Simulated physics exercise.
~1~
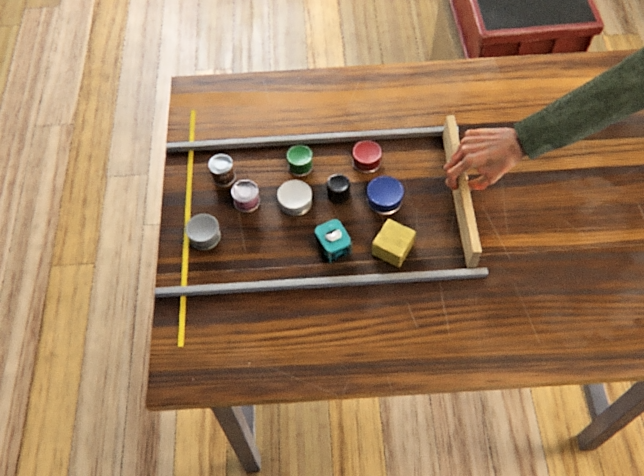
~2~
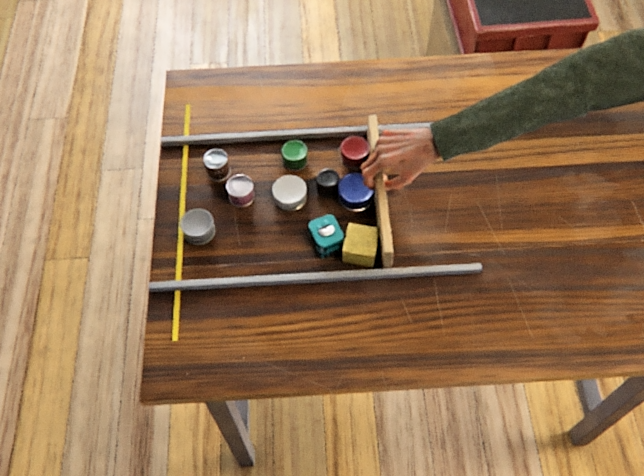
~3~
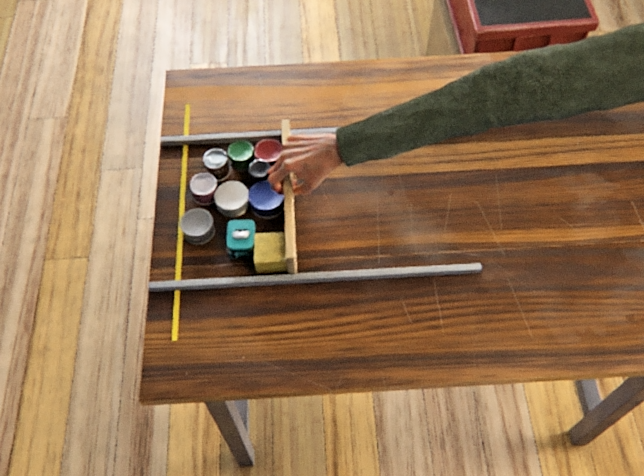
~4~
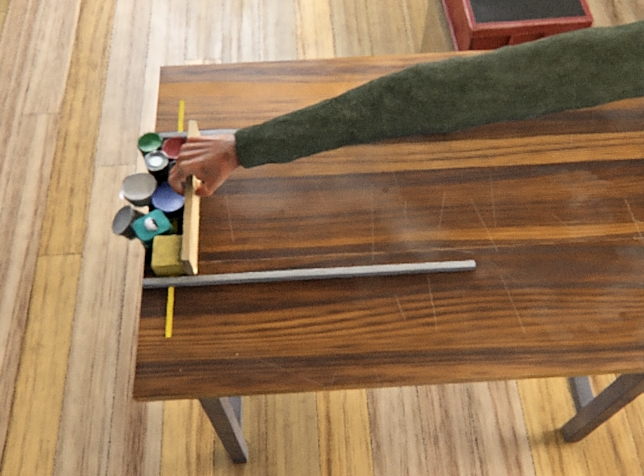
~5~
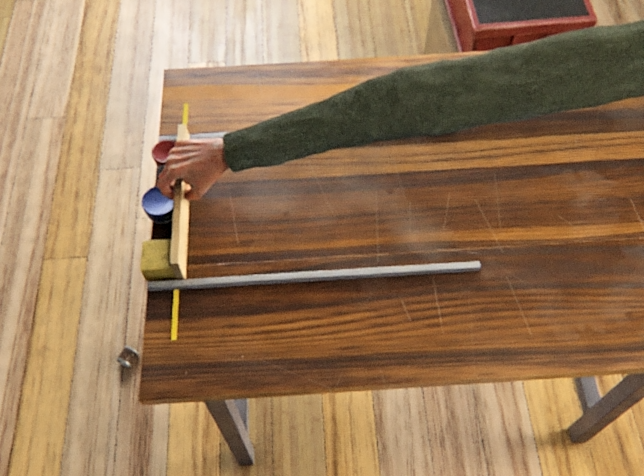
At the start, small round pots, a turquoise case and a yellow block sit scattered between two grey rails on a wooden table, with a hand holding an upright wooden board to their right. The hand slides the board left, closing in on the nearest pieces. It keeps pushing, and the pieces bunch together and move toward the yellow tape near the table's left end. Soon they crowd the very edge. Finally the board stands at the tape, most pieces have gone over the end, and only the red tin, blue pot and yellow block are plainly left perched beside it.
